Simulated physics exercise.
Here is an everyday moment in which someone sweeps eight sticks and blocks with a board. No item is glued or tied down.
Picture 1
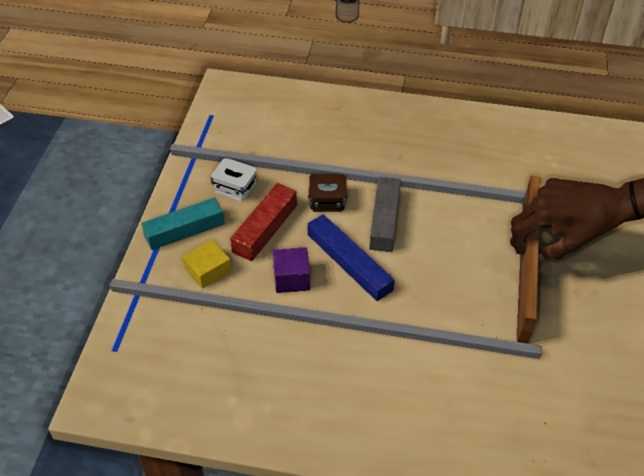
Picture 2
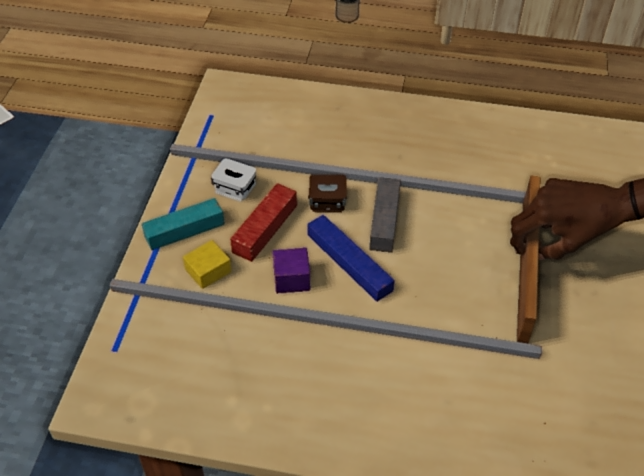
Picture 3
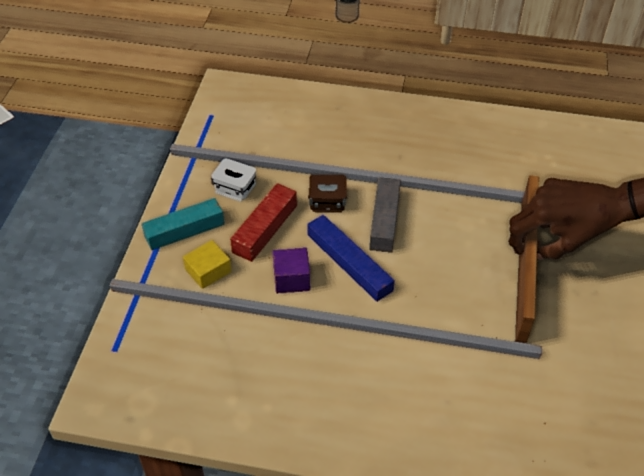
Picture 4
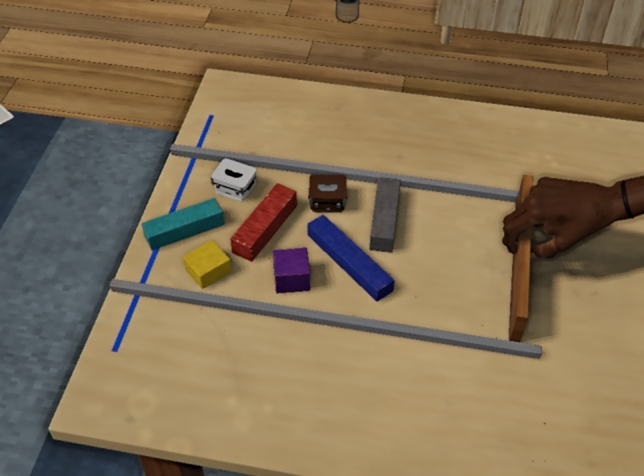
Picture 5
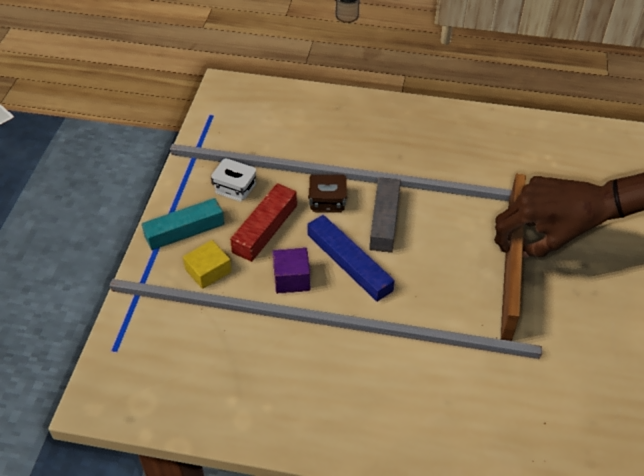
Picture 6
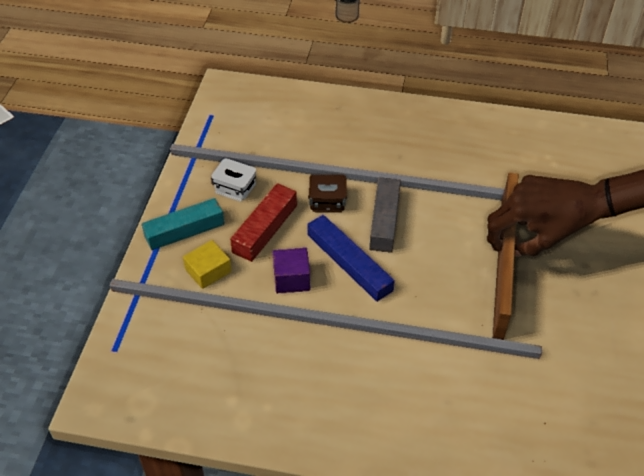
A hand slides a wooden board slightly left between two rails, toward scattered coloured blocks.
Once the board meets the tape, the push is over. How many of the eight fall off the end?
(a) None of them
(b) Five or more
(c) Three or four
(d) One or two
Five or more (b).
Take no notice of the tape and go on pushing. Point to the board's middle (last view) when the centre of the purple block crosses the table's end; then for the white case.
The middle is at (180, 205) when it's the purple block, and at (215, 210) when it's the white case.
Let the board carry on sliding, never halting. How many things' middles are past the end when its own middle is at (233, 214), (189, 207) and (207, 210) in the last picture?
1; 4; 3.
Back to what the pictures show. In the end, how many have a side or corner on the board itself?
The figure is 2.
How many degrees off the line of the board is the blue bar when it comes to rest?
Near 20 degrees.
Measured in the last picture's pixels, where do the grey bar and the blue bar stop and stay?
Around (169, 183) and around (136, 222).
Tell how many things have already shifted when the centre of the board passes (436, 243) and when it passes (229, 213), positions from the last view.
First 0, then 8.
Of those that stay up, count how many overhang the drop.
The total here is 1.
Soon after, none off yet; turquoise bar at rest near (184, 224); white case at rest near (235, 181); yellow block at rest near (207, 264).
At rest, the number that fall off is five or more; fallen, brown case, purple block, red bar, yellow block, white case and turquoise bar.
